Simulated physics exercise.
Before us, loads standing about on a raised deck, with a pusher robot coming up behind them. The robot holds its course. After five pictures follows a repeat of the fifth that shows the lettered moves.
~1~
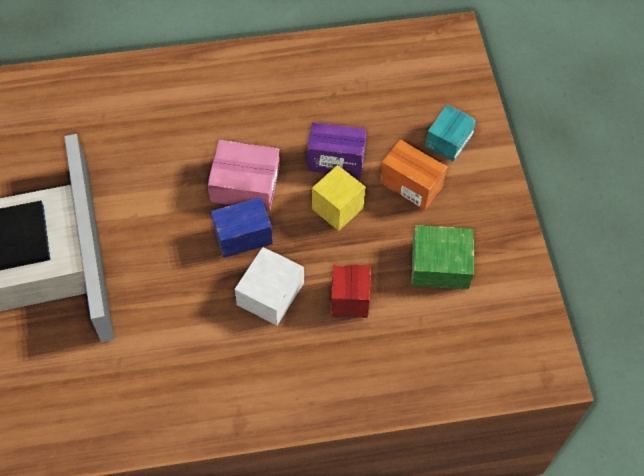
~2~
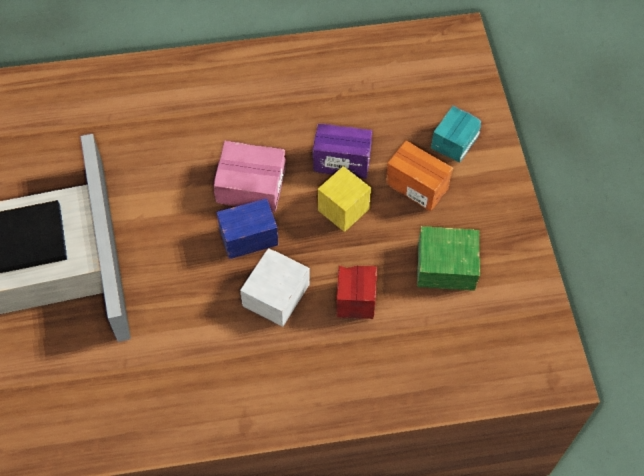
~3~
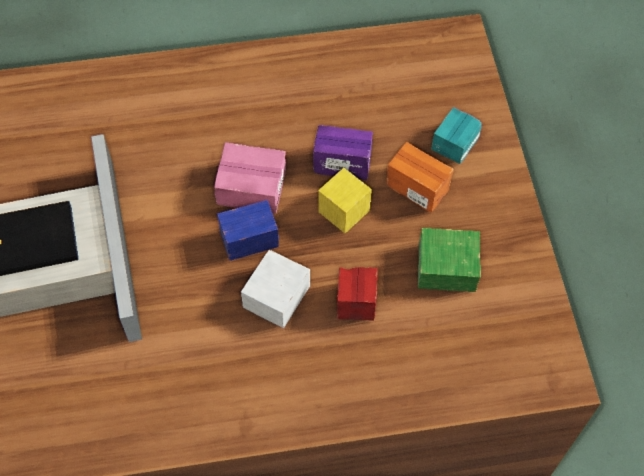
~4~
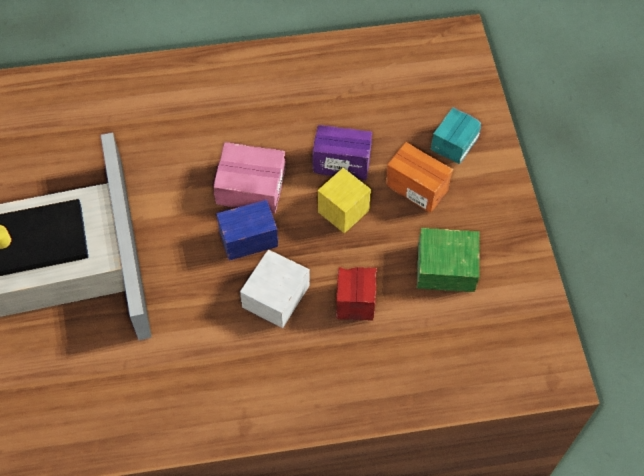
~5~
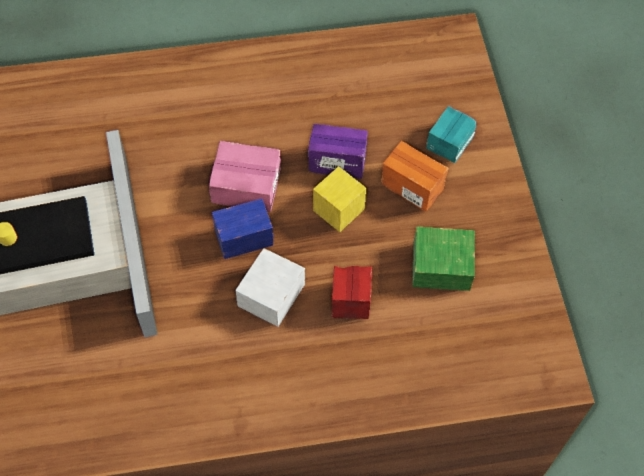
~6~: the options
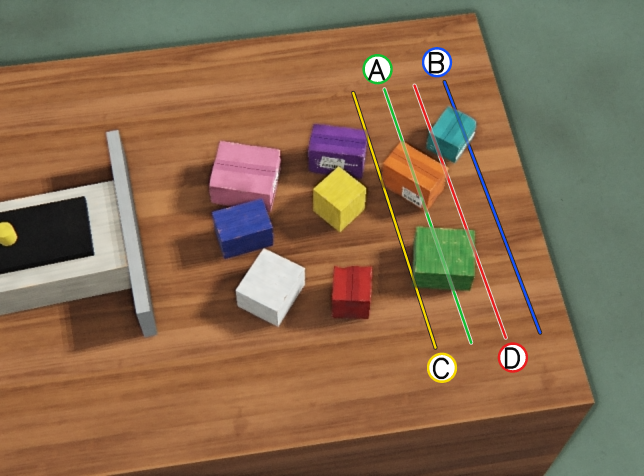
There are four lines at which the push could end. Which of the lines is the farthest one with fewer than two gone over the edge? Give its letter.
Stop at A.
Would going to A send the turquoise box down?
By then, yes.
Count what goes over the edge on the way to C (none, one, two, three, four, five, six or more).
The count is none.
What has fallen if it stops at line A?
The turquoise box goes over.
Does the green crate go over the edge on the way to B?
Yes.
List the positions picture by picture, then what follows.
Red parcel (350, 291); blue crate (242, 228); orange box (413, 175), in the first picture.
Robot (23, 237); green crate (448, 258), in the second picture.
Robot (34, 237); pink parcel (251, 178), in the third picture.
Robot (44, 235); white crate (276, 289), in the fourth picture.
Robot (50, 232); red parcel (351, 292); blue crate (243, 229); orange box (414, 176), in the fifth picture.
On the marked copy, A at (425, 206); B at (489, 198); C at (391, 211); D at (457, 202).
Taking A. A third of the way, robot (161, 218); white crate (294, 280); pink parcel (265, 168).
Two thirds of the way, robot (270, 204); turquoise box (468, 131); orange box (442, 169).
When it is over, robot (352, 194); turquoise box over the edge; orange box (518, 159); one fallen.
As for the rest, B drops five; C is within the limit but short; D drops four.
